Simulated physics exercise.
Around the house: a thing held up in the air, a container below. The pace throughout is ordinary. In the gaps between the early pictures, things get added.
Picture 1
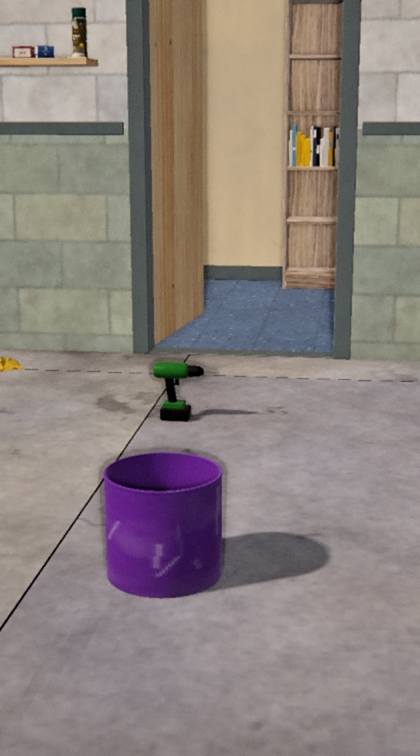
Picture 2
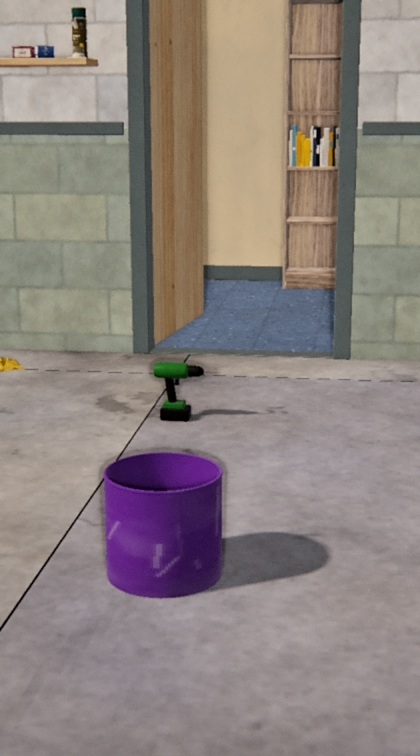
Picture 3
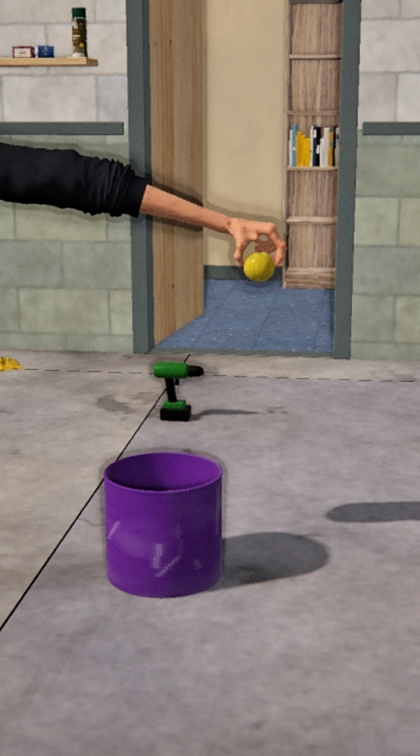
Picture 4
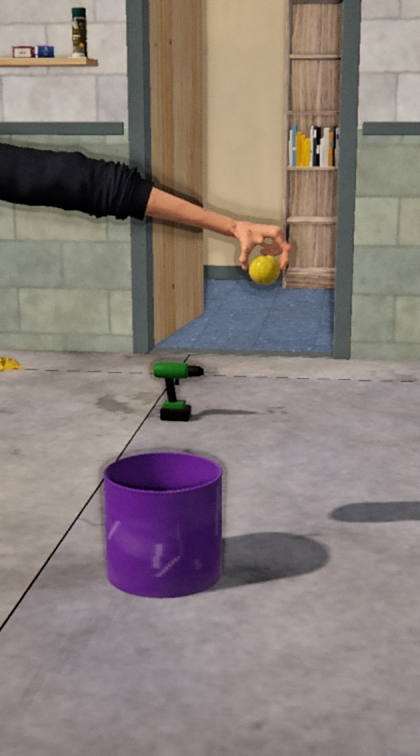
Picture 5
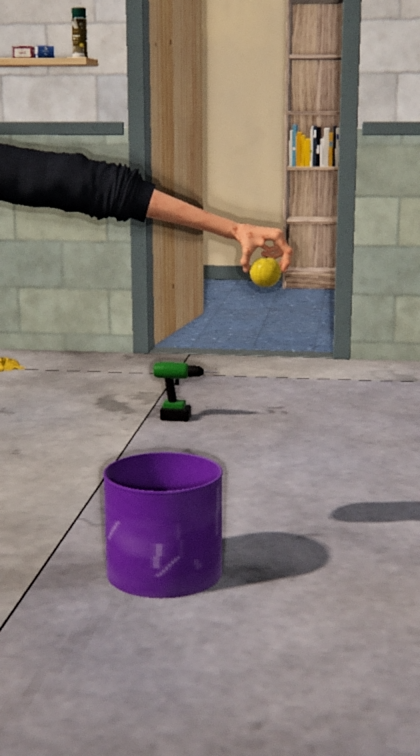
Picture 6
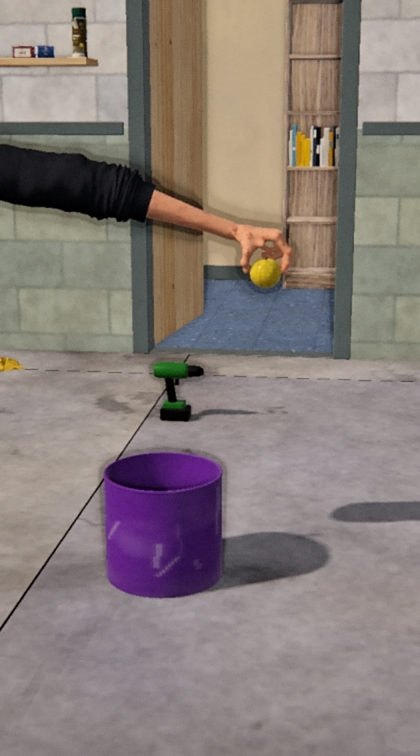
A dark-sleeved arm appearing from the left, holding a yellow apple in the air above a purple bucket, then barely moving.
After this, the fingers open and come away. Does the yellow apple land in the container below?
Once released, the yellow apple falls wide.
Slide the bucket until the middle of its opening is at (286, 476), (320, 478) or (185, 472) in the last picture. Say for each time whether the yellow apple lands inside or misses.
Trial 1: It finishes in the opening. Trial 2: It finishes in the opening. Trial 3: It finishes off target.
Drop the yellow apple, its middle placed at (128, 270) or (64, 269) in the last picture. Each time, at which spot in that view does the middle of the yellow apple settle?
In the first case it settles close to (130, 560), in the second close to (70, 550).
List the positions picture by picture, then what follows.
In the first picture, bucket (164, 522).
In the second picture, bucket (164, 522).
In the third picture, still on the way; yellow apple (259, 267); bucket (164, 522).
In the fourth picture, still on the way; yellow apple (265, 270); bucket (164, 522).
In the fifth picture, still on the way; yellow apple (266, 272); bucket (164, 522).
In the sixth picture, in place, still held; yellow apple (266, 273); bucket (164, 522).
Then, 0.28 s on from there, yellow apple on its way down near (264, 390).
In the end, the yellow apple falls beside it, near (262, 565).
